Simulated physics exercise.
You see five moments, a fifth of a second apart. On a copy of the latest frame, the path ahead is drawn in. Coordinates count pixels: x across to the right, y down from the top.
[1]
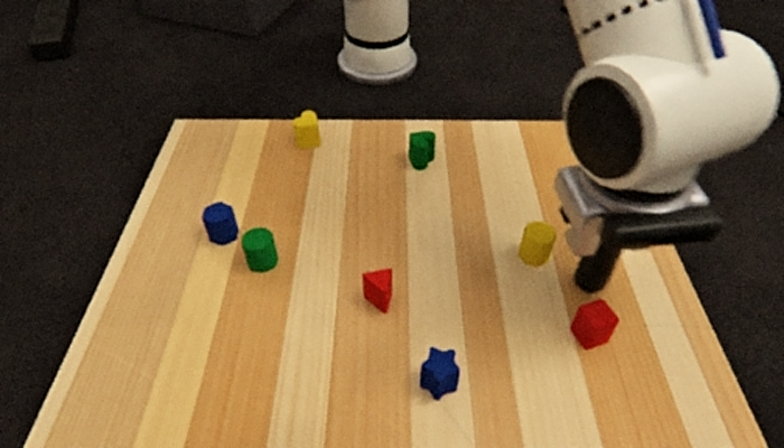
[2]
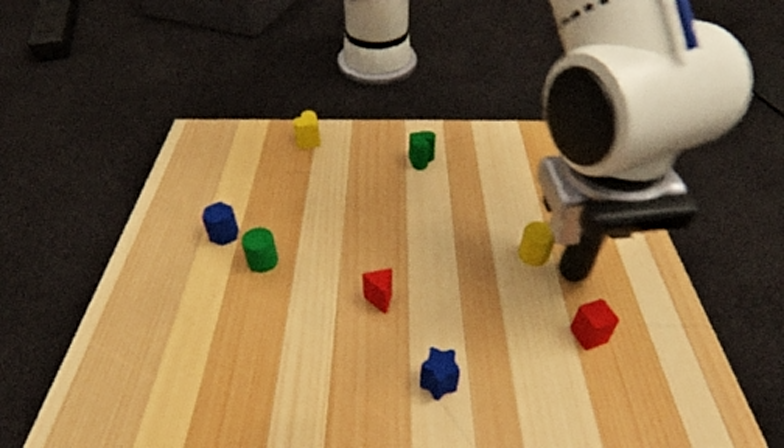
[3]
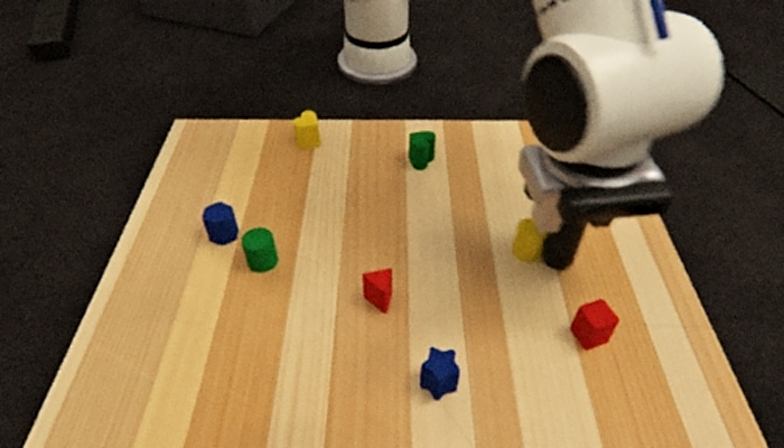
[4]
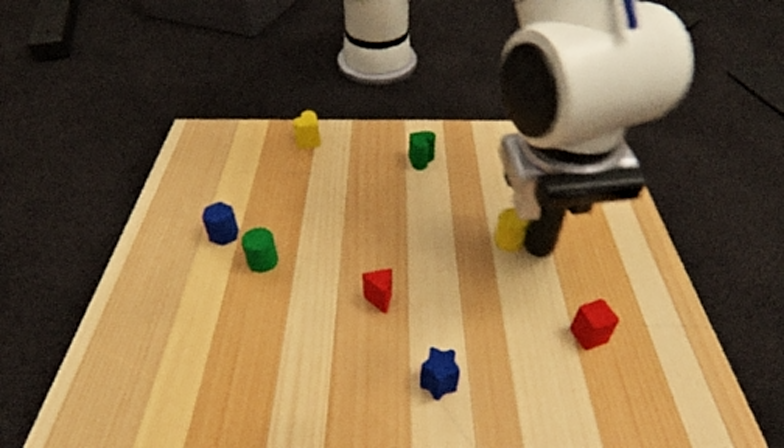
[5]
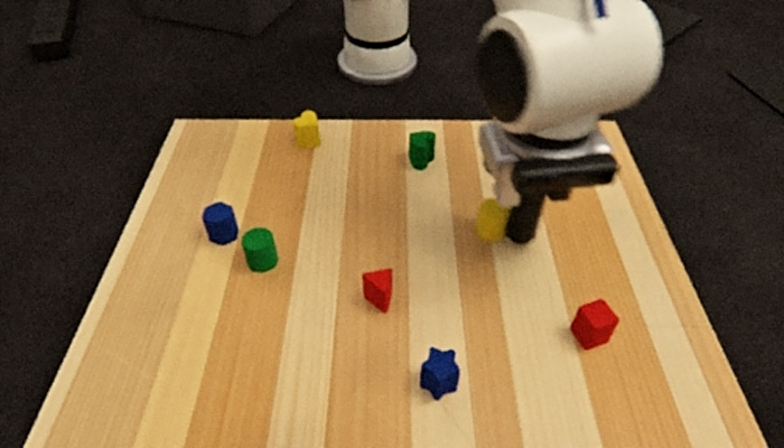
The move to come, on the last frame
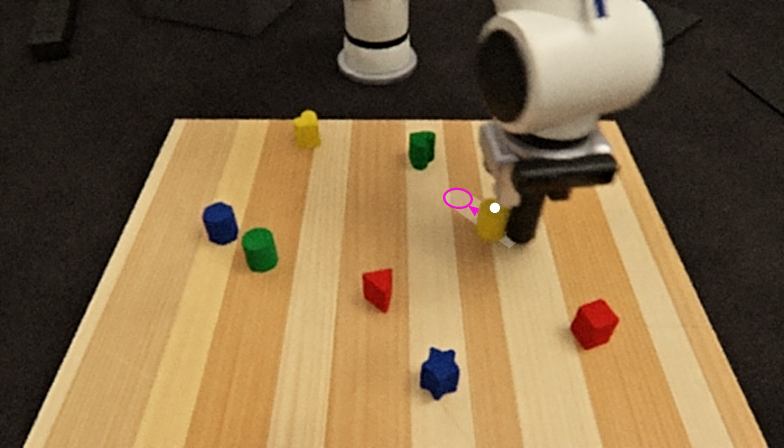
To begin with, a white robot arm holds a dark stick beside a yellow cylinder at the right of a striped wooden board scattered with coloured blocks. The stick moves left to the cylinder, then pushes it a short way left and slightly toward the far edge, while the other blocks stay still.
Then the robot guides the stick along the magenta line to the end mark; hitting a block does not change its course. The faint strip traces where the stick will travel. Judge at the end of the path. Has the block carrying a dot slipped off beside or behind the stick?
The answer is yes.
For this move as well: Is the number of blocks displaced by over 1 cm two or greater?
Short answer: No.
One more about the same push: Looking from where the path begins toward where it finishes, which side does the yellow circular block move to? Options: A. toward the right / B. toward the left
B (toward the left)
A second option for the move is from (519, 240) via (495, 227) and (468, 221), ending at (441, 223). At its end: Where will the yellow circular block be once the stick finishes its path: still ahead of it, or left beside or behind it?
The stick should keep driving it forward.
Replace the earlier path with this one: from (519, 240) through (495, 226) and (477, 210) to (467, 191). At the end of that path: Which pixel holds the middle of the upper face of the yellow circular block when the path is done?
The answer is (452, 191).
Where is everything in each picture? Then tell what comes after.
The first picture shows stick tip at (590, 281); block tops, green heart block at (422, 137); yellow circular block at (540, 232).
The second picture shows stick at (574, 271); blocks unchanged.
The third picture shows stick at (557, 259); yellow circular block at (534, 228).
The fourth picture shows stick at (539, 247); yellow circular block at (515, 218).
The fifth picture shows stick at (520, 234); green heart block at (422, 137); yellow circular block at (495, 208).
Path on the board, straight from (519, 240) to (458, 198); the dot is on the yellow circular block.
What follows on the original path. Halfway along, stick at (488, 212); yellow circular block at (461, 195).
At the end, stick at (459, 192); green heart block in place; yellow circular block at (444, 190).
